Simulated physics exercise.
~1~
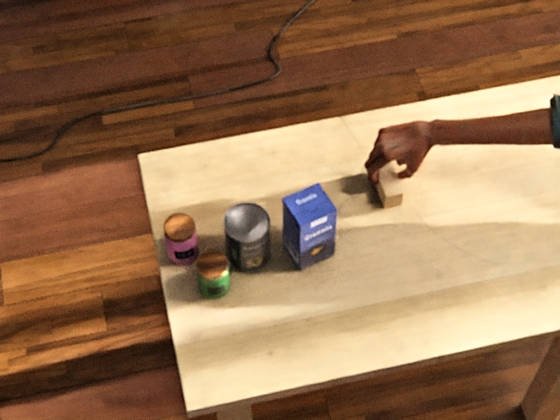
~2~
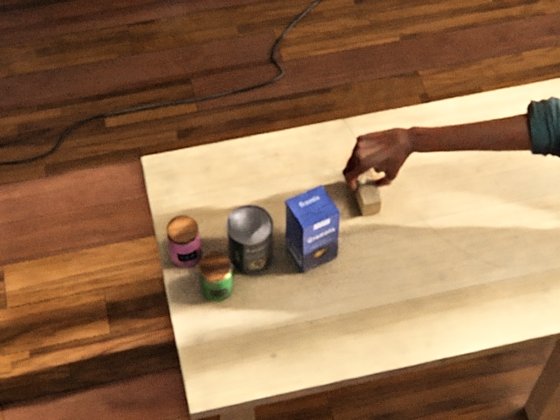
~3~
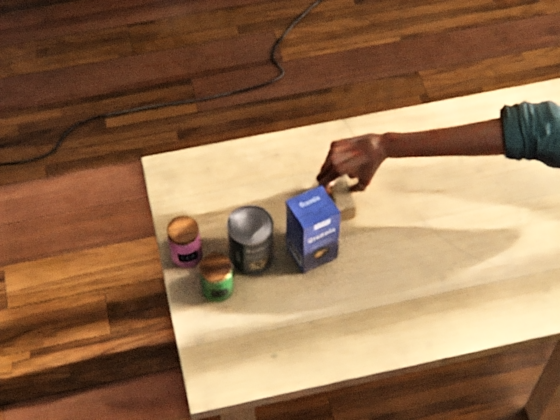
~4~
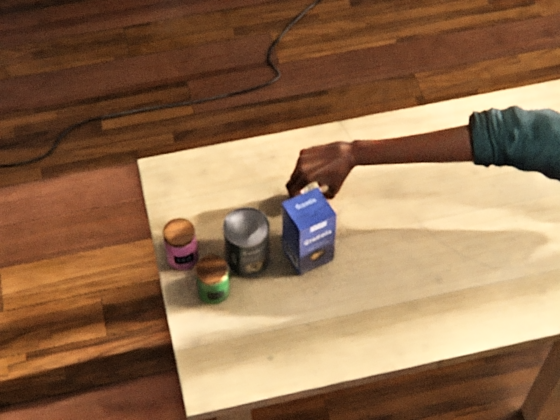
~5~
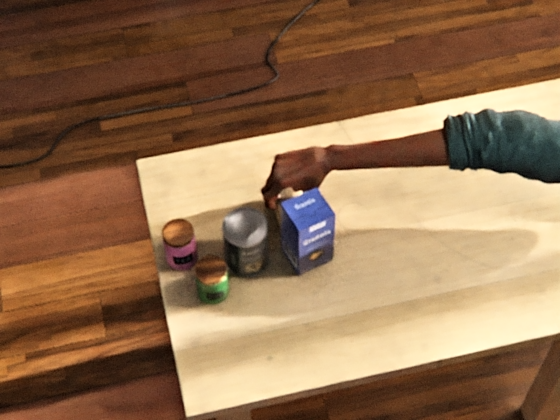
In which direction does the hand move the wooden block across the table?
The hand moves the wooden block to the left, passing behind the blue carton.
A pale wooden table stands on a floor of dark and reddish planks, seen from above at an angle, with a black cable lying across the floor behind it. On the left part of the table are a pink jar, a green jar, a grey tin and a blue carton. A hand reaching in from the right holds a small wooden block behind and to the right of the carton. The hand slides the block left, passing behind the blue carton until the carton hides it. At the end the hand is behind the carton and the tin, and all four items remain in their places.
